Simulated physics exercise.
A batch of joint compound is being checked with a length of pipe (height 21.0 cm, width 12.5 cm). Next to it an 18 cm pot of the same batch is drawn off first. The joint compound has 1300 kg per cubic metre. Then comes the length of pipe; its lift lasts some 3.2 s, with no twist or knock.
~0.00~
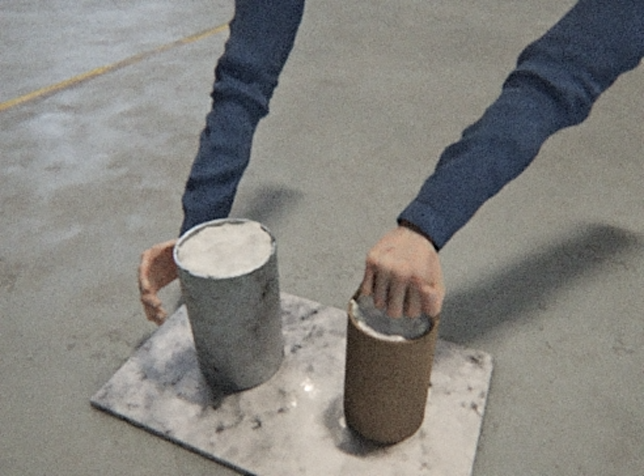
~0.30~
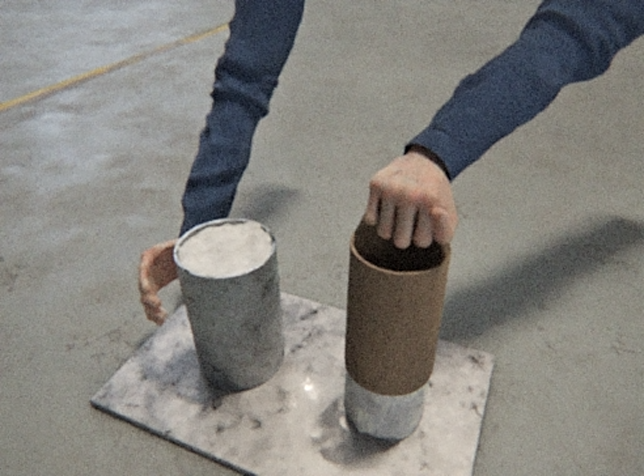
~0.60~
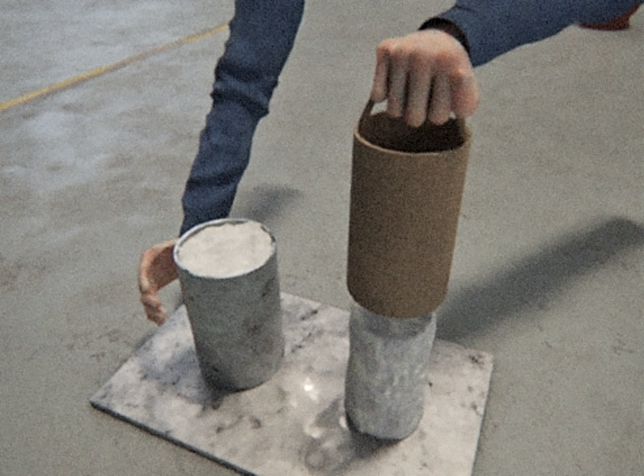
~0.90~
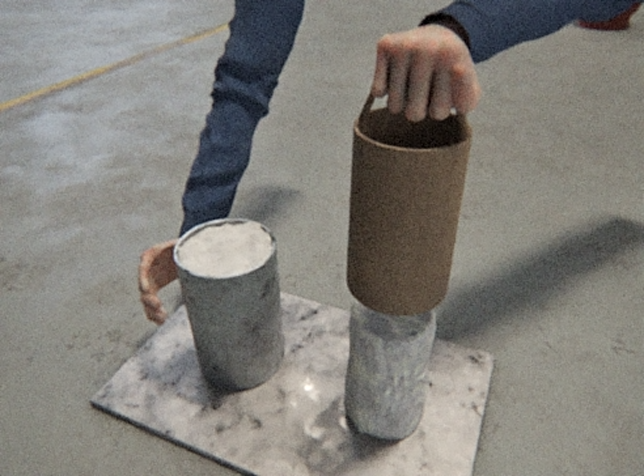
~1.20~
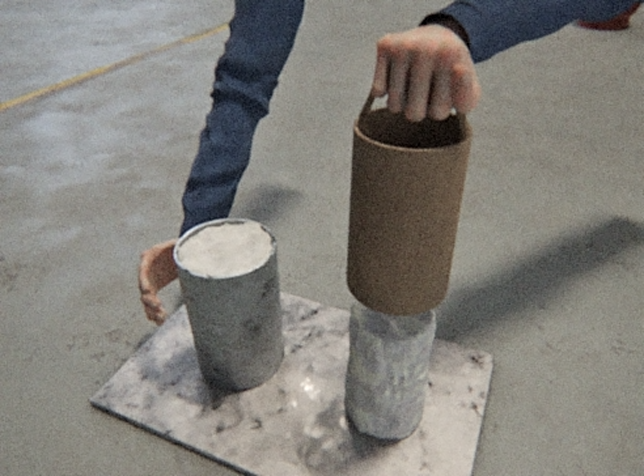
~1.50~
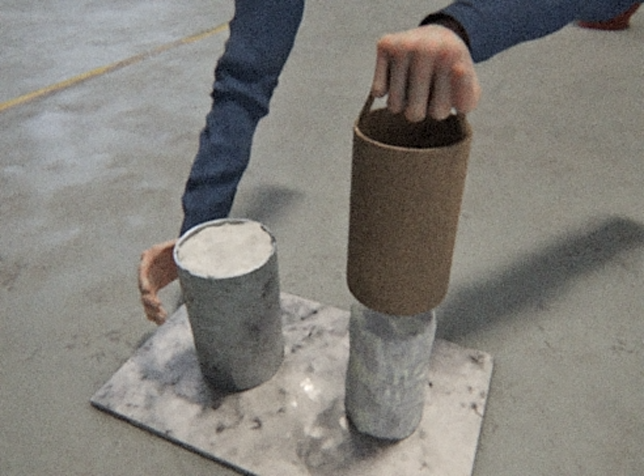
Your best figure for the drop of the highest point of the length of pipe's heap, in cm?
About 1 cm.
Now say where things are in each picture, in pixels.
In the first picture, middle of the pot's mouth at (393, 311), still down; middle of the length of pipe's top at (226, 248), not yet moved.
In the second picture, middle of the pot's mouth at (400, 245), raised 9.7 cm; middle of the length of pipe's top at (226, 248), not yet moved.
In the third picture, middle of the pot's mouth at (411, 133), raised 23 cm; the pot's heap 18 cm high and 11 cm wide, top at (393, 314); middle of the length of pipe's top at (226, 248), not yet moved.
In the fourth picture, middle of the pot's mouth at (412, 129), raised 23 cm; the pot's heap 18 cm high and 11 cm wide, top at (393, 314); middle of the length of pipe's top at (226, 248), not yet moved.
In the fifth picture, middle of the pot's mouth at (412, 129), raised 23 cm; the pot's heap 18 cm high and 11 cm wide, top at (393, 314); middle of the length of pipe's top at (226, 248), not yet moved.
In the sixth picture, middle of the pot's mouth at (412, 129), raised 23 cm; the pot's heap 18 cm high and 11 cm wide, top at (393, 314); middle of the length of pipe's top at (226, 248), not yet moved.
After 2.3 s, the length of pipe is up 4.9 cm; the joint compound has come down 0.0 cm to 21 cm and is 13 cm wide.
After 3.1 s, the length of pipe is up 13 cm; the joint compound has come down 0.1 cm to 21 cm and is 13 cm wide.
After 3.9 s, the length of pipe is up 21 cm; the joint compound has come down 0.6 cm to 20 cm and is 13 cm wide.
After 4.9 s, the length of pipe is clear; the joint compound has come down 0.9 cm to 20 cm and is 13 cm wide.
After 5.4 s, at rest, the length of pipe is clear; the joint compound has come down 0.9 cm to 20 cm and is 14 cm wide.
